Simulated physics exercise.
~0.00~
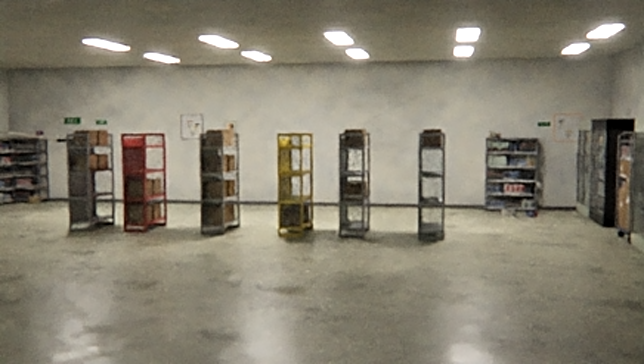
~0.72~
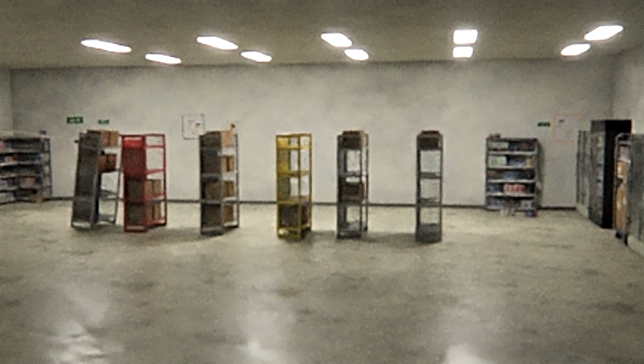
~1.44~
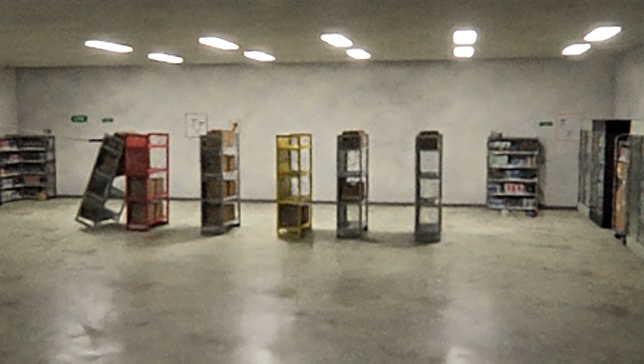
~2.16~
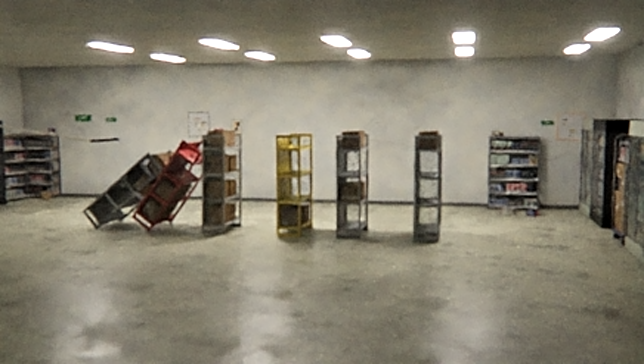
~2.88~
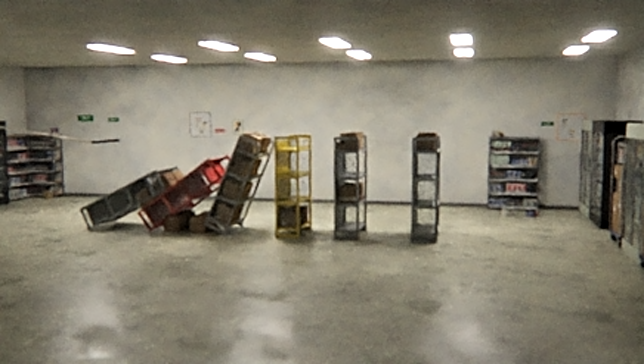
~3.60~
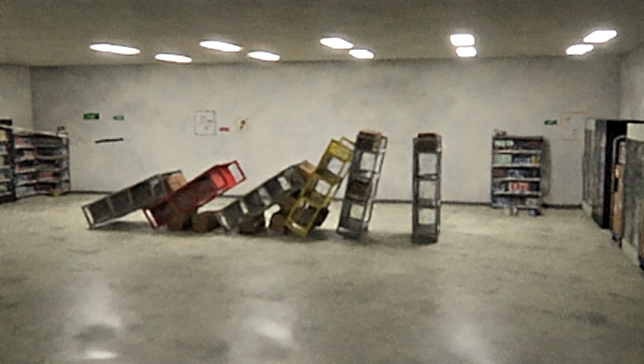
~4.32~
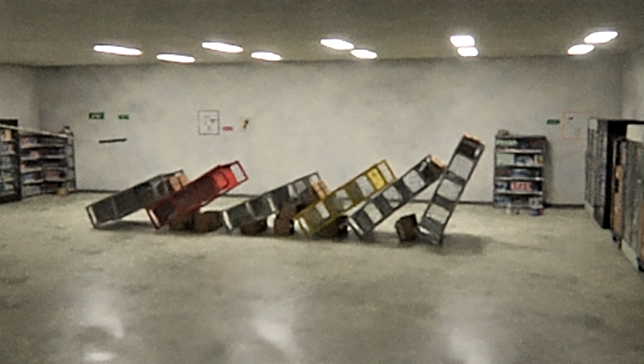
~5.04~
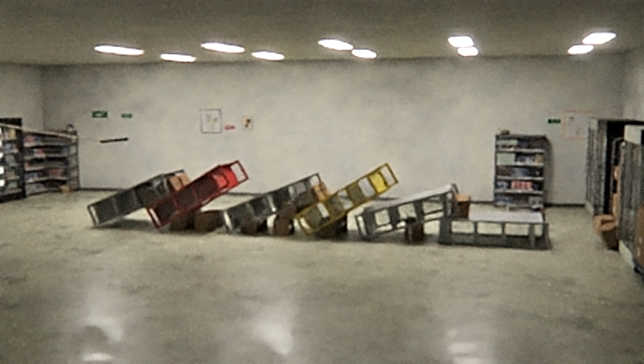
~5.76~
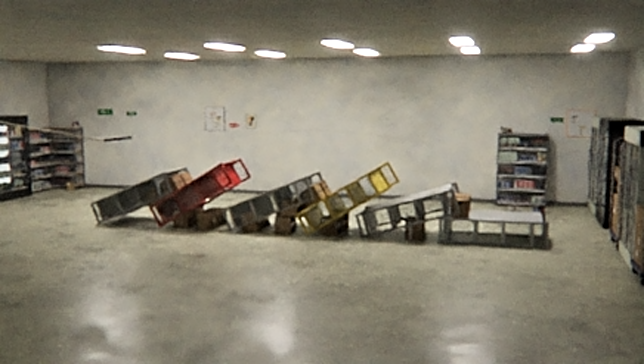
Six shelving units topple rightward one after another, spilling boxes, until none is left standing.
